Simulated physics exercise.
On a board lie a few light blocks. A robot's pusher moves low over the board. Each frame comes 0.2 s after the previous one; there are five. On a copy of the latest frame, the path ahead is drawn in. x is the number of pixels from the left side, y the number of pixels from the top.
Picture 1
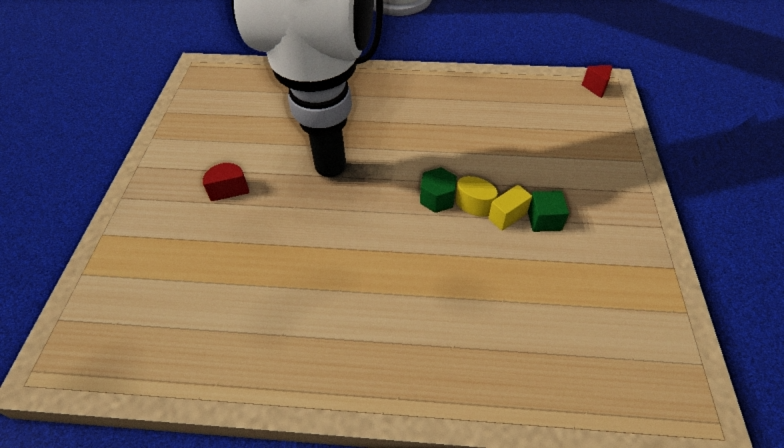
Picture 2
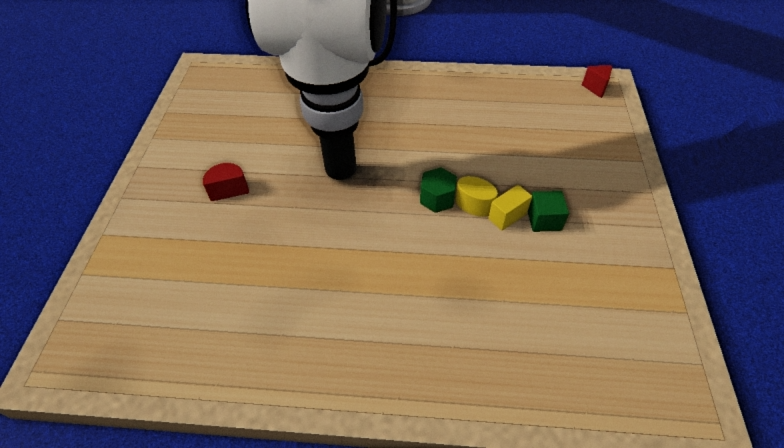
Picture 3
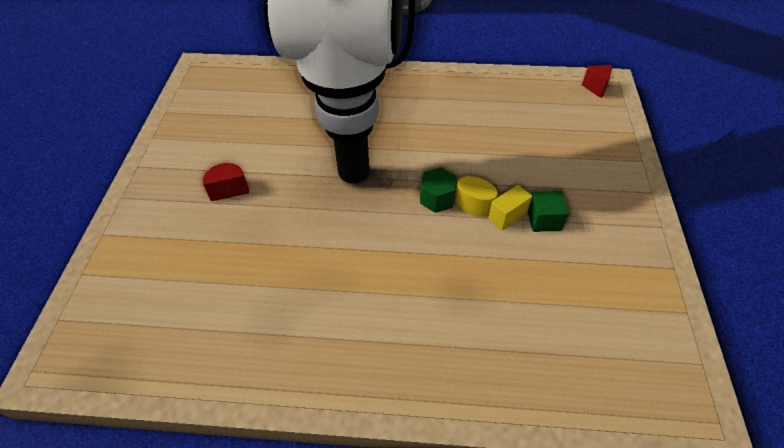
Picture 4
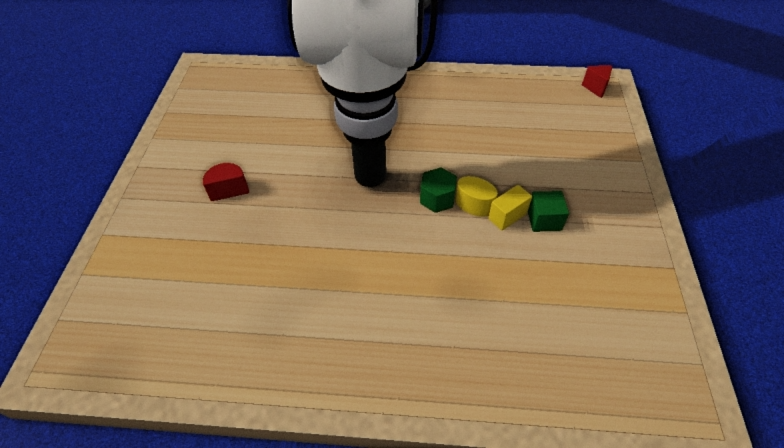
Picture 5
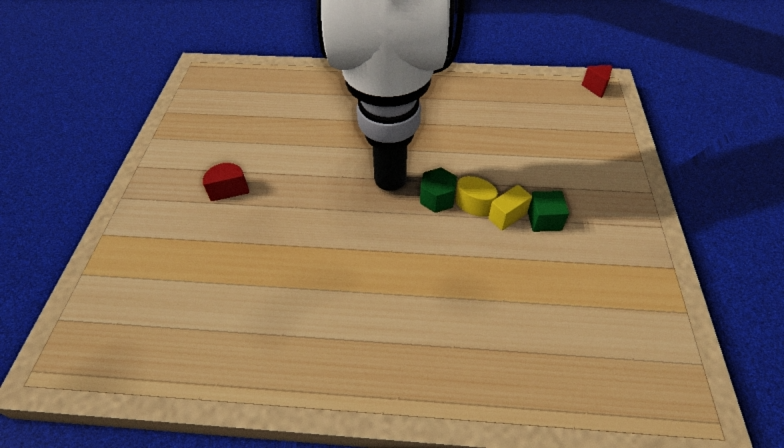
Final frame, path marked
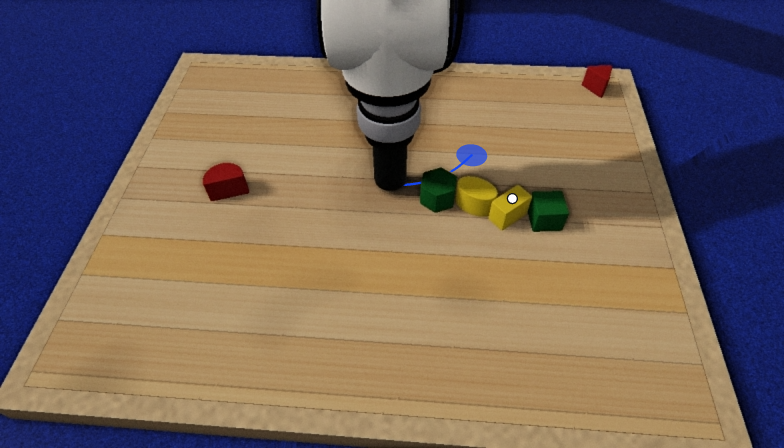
A robot's black-tipped pusher slid slowly to the right across a wooden board, drawing close to a row of green and yellow blocks, while those and the two red pieces stayed put.
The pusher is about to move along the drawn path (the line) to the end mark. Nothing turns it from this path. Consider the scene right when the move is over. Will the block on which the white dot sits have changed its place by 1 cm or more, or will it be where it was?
It is shoved along.
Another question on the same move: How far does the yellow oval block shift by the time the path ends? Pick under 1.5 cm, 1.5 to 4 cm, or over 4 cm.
Overall it shifts between 1.5 and 4 cm.
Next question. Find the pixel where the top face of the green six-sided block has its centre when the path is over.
My best guess is (461, 180).
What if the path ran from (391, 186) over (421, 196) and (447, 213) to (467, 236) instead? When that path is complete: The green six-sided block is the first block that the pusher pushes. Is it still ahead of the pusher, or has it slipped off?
In the end it is beside or behind the pusher.
The line goes from (391, 186) through (423, 182) and (451, 172) to (472, 155); the dot is on the yellow oblong block.
The first path, step by step. One third of the way, pusher (424, 177); green six-sided block (452, 182), turned 20° clockwise; yellow oval block (488, 194); yellow oblong block (519, 203), turned 25° anticlockwise.
Two thirds of the way, pusher (453, 166); green six-sided block (461, 180), turned 55° clockwise; yellow oval block (495, 200); yellow oblong block (525, 206), turned 50° anticlockwise.
At the end, pusher (473, 150); green six-sided block (461, 180), turned 55° clockwise; yellow oval block (495, 200); yellow oblong block (525, 206), turned 50° anticlockwise; green square piece unmoved.
